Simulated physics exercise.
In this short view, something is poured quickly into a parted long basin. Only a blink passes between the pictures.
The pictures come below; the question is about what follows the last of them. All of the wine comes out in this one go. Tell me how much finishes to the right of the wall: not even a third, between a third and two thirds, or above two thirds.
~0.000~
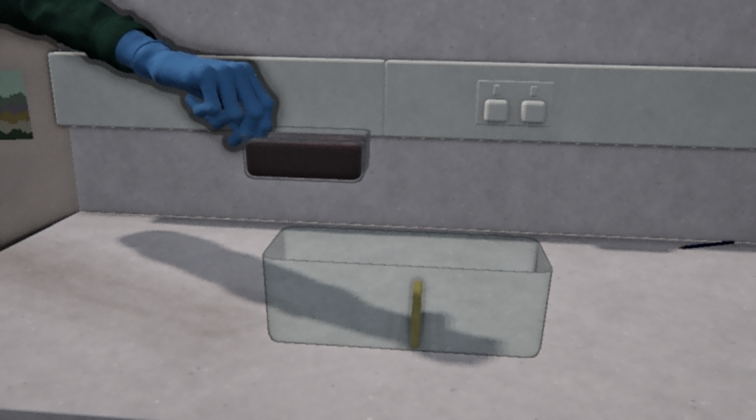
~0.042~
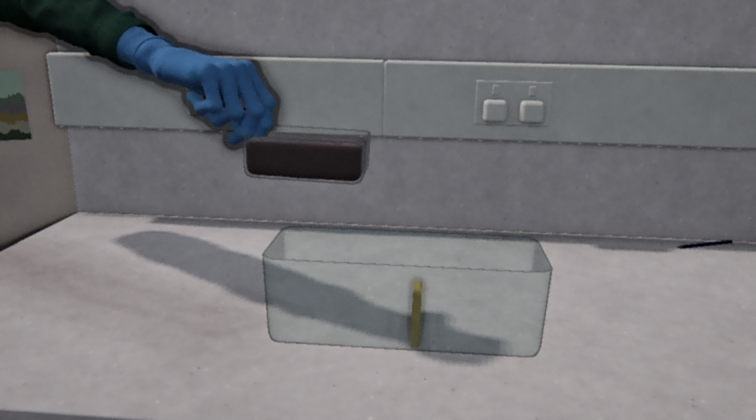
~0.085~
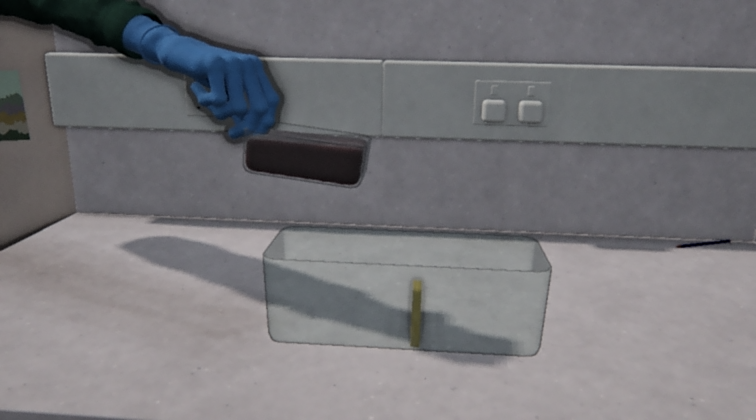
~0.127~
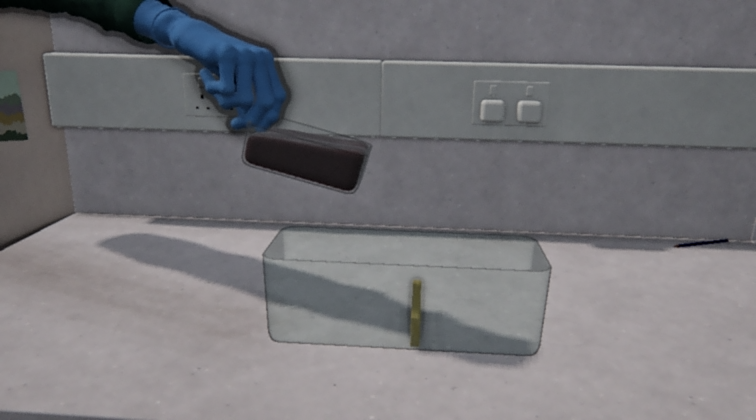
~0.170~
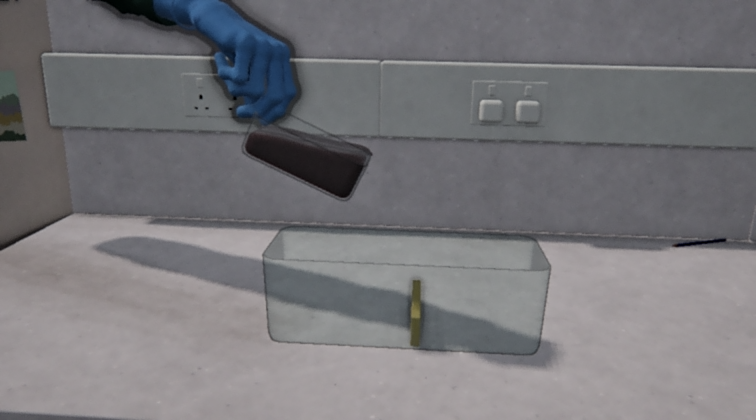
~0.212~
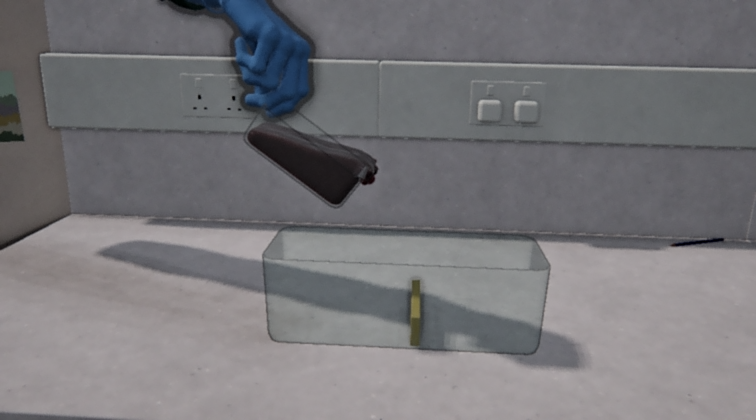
It works out to not even a third.
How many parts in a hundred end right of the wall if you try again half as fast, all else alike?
I'd say roughly 45 in every hundred ends up there.
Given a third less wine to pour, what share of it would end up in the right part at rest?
Roughly 5 in a hundred.
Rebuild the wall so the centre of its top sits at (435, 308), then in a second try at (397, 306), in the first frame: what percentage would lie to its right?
Try one about 25 %, try two about 55 %.
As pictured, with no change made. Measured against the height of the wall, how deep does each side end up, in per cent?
On the left it's around 40 per cent; on the right, 10 per cent.
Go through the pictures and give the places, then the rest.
In the first picture, tilt 0°; pouring edge (367, 137); surface from (254, 137) to (366, 141); the long basin's rim runs from (273, 242) to (544, 256); the wall's top is at (417, 300).
In the second picture, tilt 2°; pouring edge (367, 138); surface from (254, 136) to (366, 142).
In the third picture, tilt 6°; pouring edge (368, 143); surface from (255, 135) to (367, 145).
In the fourth picture, tilt 14°; pouring edge (369, 151); surface from (256, 132) to (368, 148).
In the fifth picture, tilt 24°; pouring edge (368, 162); surface from (257, 130) to (361, 151); 3 per cent is over the edge.
In the sixth picture, tilt 36°; pouring edge (365, 174); surface from (254, 126) to (350, 153); 11 per cent is over the edge.
Then, 0.46 s in, the tilt is 102° and 8 per cent is still to pour, 58 is left of the wall and 7 right of it.
Then, 0.64 s in, the tilt is 108° and 1 per cent is still to pour, 76 is left of the wall and 11 right of it.
Then, 0.83 s in, the tilt is 108° and 0 per cent is still to pour, 76 is left of the wall and 12 right of it.
Then, 1.04 s in, the tilt is 108° and 0 per cent is still to pour, 77 is left of the wall and 13 right of it.
Finally, 77 per cent lies left of the wall, 13 right of it and 10 outside.
